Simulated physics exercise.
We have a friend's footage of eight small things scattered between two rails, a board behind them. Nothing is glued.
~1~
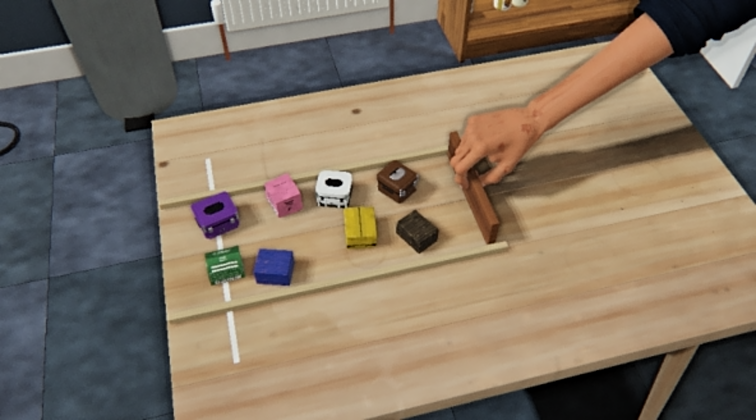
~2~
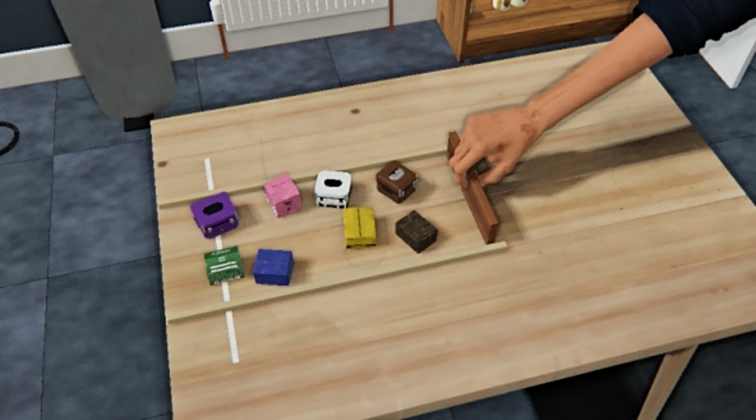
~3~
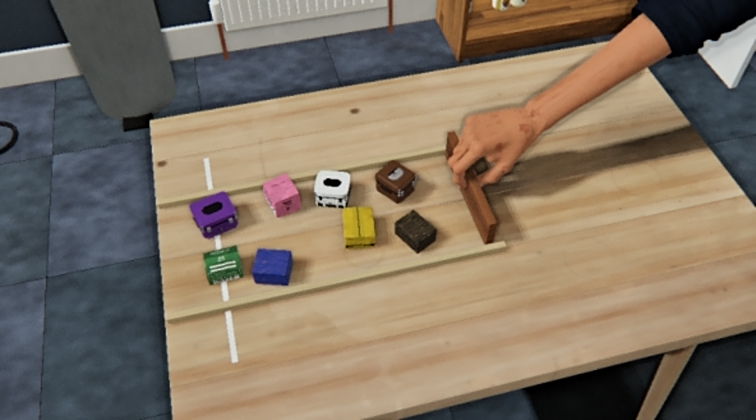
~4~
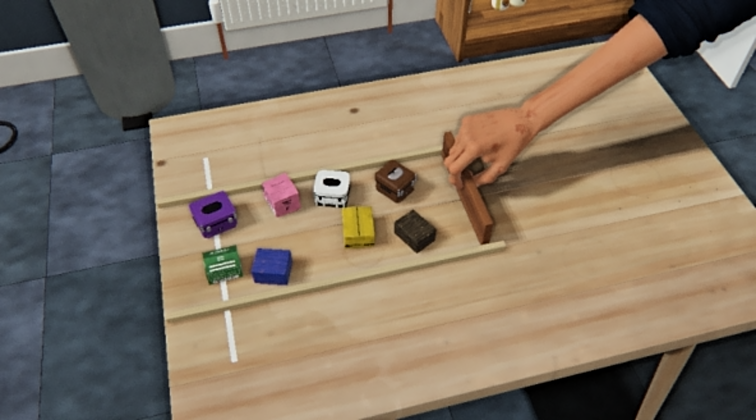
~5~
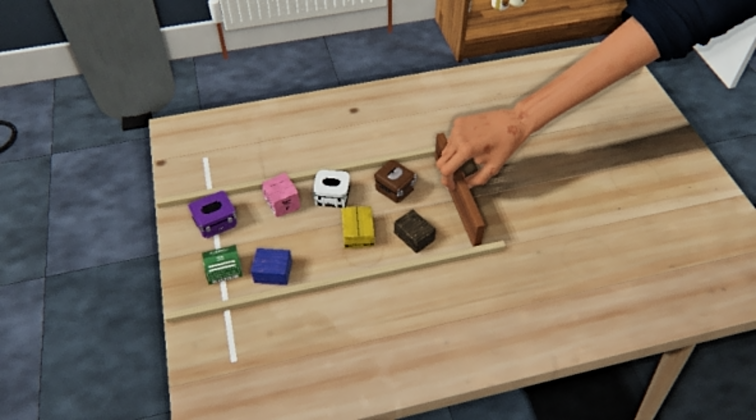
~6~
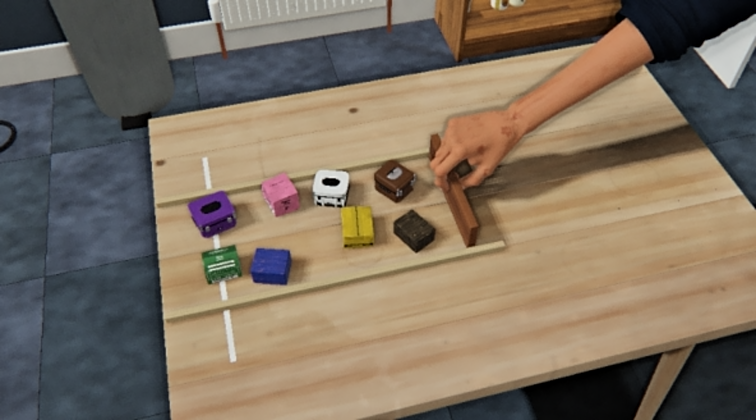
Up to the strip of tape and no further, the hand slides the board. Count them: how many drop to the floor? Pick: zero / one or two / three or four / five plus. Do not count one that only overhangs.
That comes to three or four.
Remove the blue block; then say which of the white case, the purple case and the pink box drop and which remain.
Result: White case stays, purple case comes off, pink box comes off.
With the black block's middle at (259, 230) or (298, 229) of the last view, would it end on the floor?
Place by place, it stays put; stays put.
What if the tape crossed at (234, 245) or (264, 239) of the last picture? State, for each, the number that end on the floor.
You'd find 2 and then 1 on the floor.
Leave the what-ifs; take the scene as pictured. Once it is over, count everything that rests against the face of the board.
In total, 2.
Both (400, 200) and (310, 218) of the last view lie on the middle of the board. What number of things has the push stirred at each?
2 and 8.
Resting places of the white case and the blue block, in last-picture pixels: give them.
White case at (165, 220), blue block at (173, 290).
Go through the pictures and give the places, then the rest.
Purple case (216, 216); green box (225, 266); blue block (275, 267); board (472, 187); tape (221, 249), in the first frame.
Green box (224, 266); black block (416, 232), in the second frame.
Blue block (273, 267); white case (333, 189), in the third frame.
Purple case (214, 215); board (466, 187), in the fourth frame.
Green box (222, 265); pink box (281, 195), in the fifth frame.
Purple case (213, 215); green box (222, 265); blue block (271, 266); board (452, 190); tape (218, 248), in the sixth frame.
A little later, none off yet; purple case at rest near (213, 215); green box at rest near (222, 265); blue block at rest near (271, 266).
Next, none off yet; purple case shifted about its own width near (176, 223); green box shifted about its own width near (196, 270); blue block shifted about its own width near (233, 278).
When it is over, the number that fall off is three or four; down, pink box, green box and purple case.
